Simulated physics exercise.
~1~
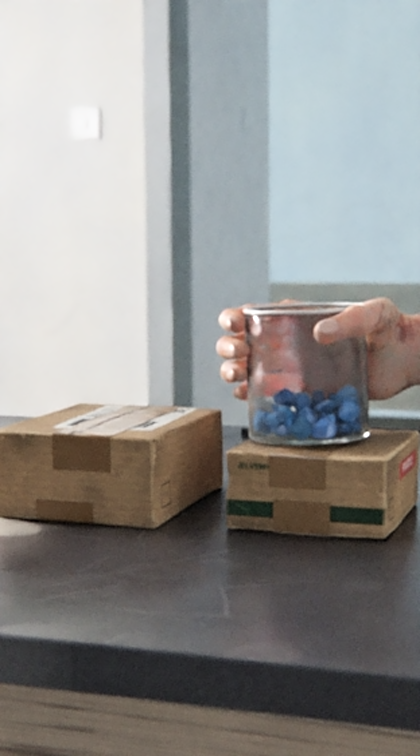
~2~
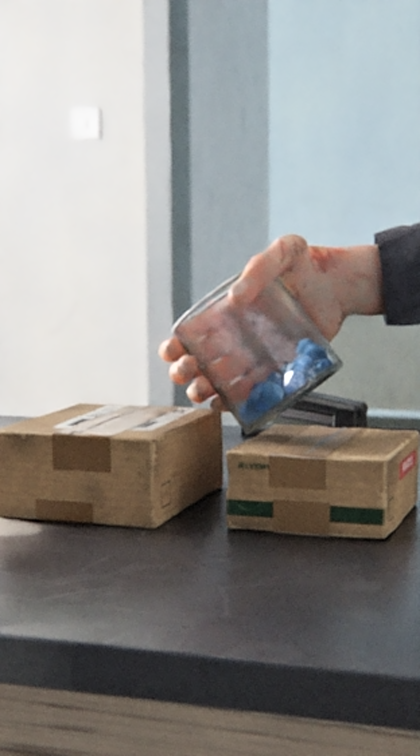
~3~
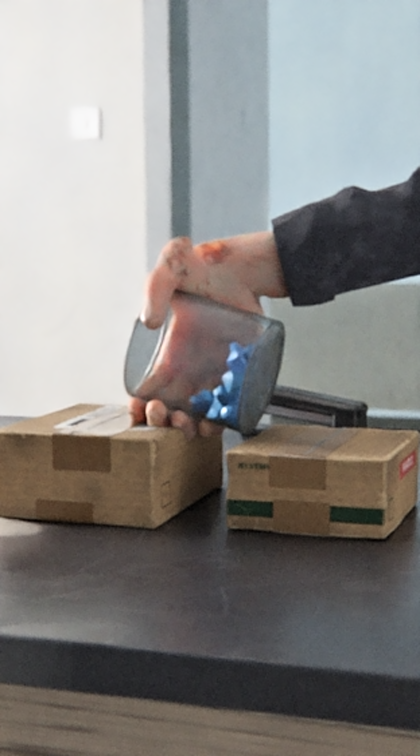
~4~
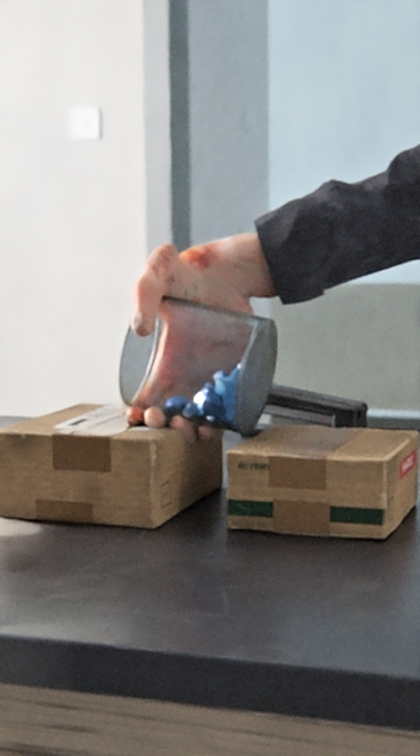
A hand tipping a clear glass of blue pieces leftward onto its side between two cardboard boxes, the pieces staying inside.
